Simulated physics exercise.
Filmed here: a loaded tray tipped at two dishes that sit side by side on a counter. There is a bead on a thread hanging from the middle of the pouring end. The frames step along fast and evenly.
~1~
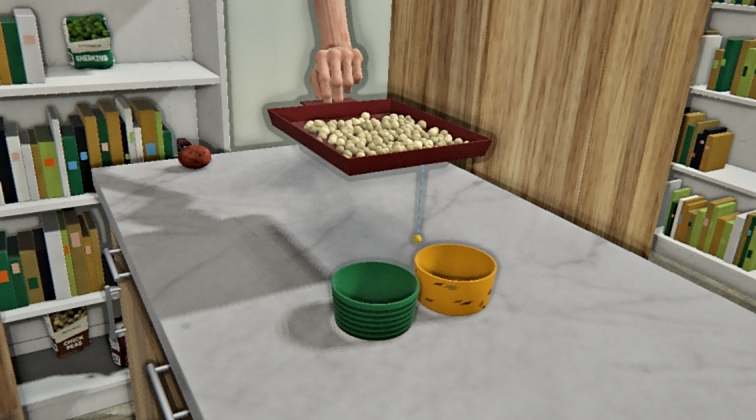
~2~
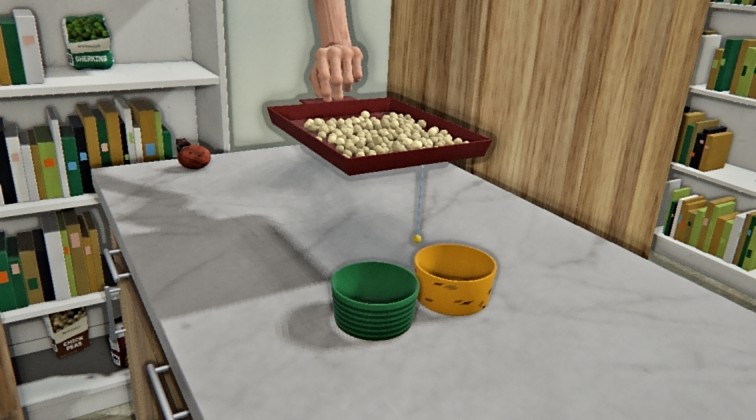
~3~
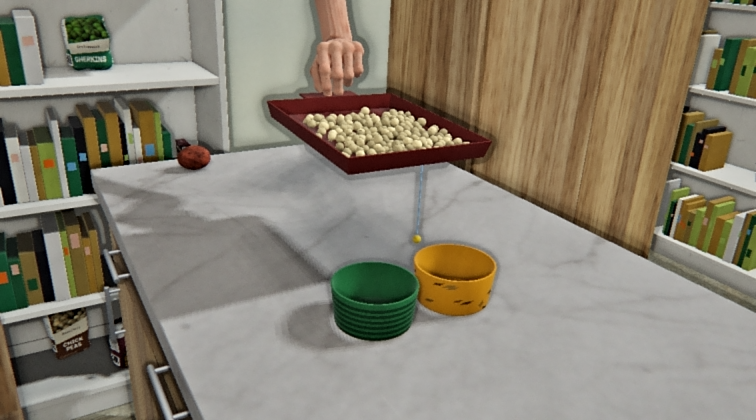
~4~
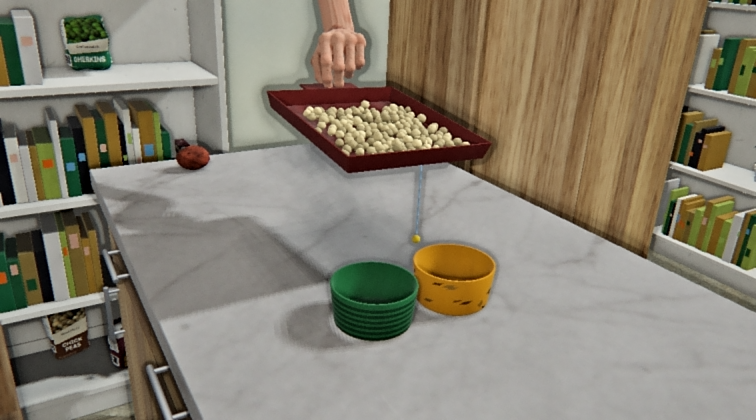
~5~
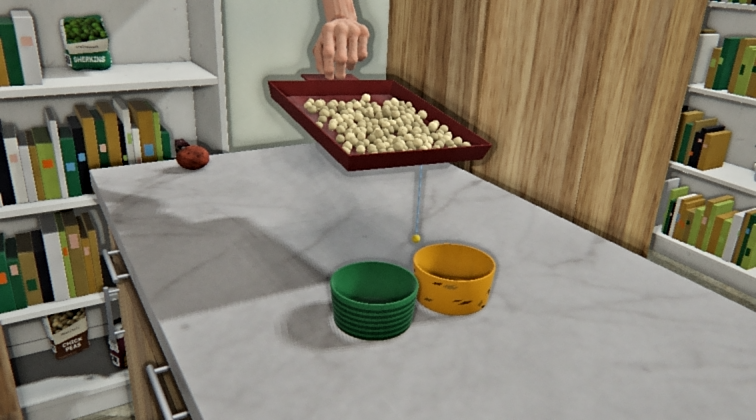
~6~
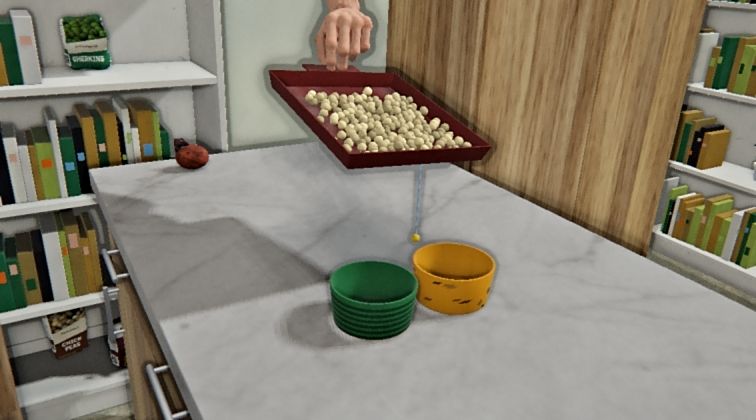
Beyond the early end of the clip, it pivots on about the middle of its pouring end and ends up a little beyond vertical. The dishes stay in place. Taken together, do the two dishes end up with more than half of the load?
No.
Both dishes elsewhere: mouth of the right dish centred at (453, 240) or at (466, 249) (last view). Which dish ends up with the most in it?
In the first position the right of the two, in the second the right of the two.
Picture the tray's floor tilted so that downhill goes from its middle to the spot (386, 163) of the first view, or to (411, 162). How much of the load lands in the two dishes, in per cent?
First some 80, then 70 per cent.
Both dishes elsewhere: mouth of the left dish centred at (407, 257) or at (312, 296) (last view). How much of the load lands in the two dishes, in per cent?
First placement: Some 60 %; second placement: Some 10 %.
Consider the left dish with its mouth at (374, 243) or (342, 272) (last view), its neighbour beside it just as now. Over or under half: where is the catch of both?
In order, they'd catch a minor share, and next a minor share.
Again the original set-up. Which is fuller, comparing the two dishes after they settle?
Pick: The one placed right.
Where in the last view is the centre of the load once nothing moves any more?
Around (489, 289).
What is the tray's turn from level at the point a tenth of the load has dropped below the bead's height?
My estimate is some 80 degrees.
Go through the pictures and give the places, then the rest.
Corners of the pouring end near (350, 157) and (486, 139), level; middle of the load near (386, 136), macadamia nuts; left dish near (397, 319); right dish near (479, 295); bead on its thread near (417, 239), in the first frame.
Corners of the pouring end near (350, 157) and (486, 139), level; middle of the load near (386, 136), in the second frame.
Corners of the pouring end near (350, 156) and (486, 140), tipped barely, lowest at the right corner; middle of the load near (385, 133), in the third frame.
Corners of the pouring end near (350, 155) and (486, 142), tipped a little, lowest at the right corner; middle of the load near (385, 130), in the fourth frame.
Corners of the pouring end near (351, 153) and (486, 143), tipped a little, lowest at the right corner; middle of the load near (386, 126), in the fifth frame.
Corners of the pouring end near (352, 151) and (486, 144), tipped a little, lowest at the right corner; middle of the load near (388, 122); left dish near (396, 318); right dish near (478, 294), in the sixth frame.
Shortly afterwards, tray tipped steeply; the whole lot on the tray.
Next, tray tipped right over; near a quarter on the tray; near a quarter in the right dish; near a quarter outside both; near a quarter in the air.
Some moments later, tray tipped past a quarter turn; near a third in the right dish; near two thirds outside both.
In the end, tray tipped past a quarter turn; none at all in the left dish; near a third in the right dish; near two thirds outside both.
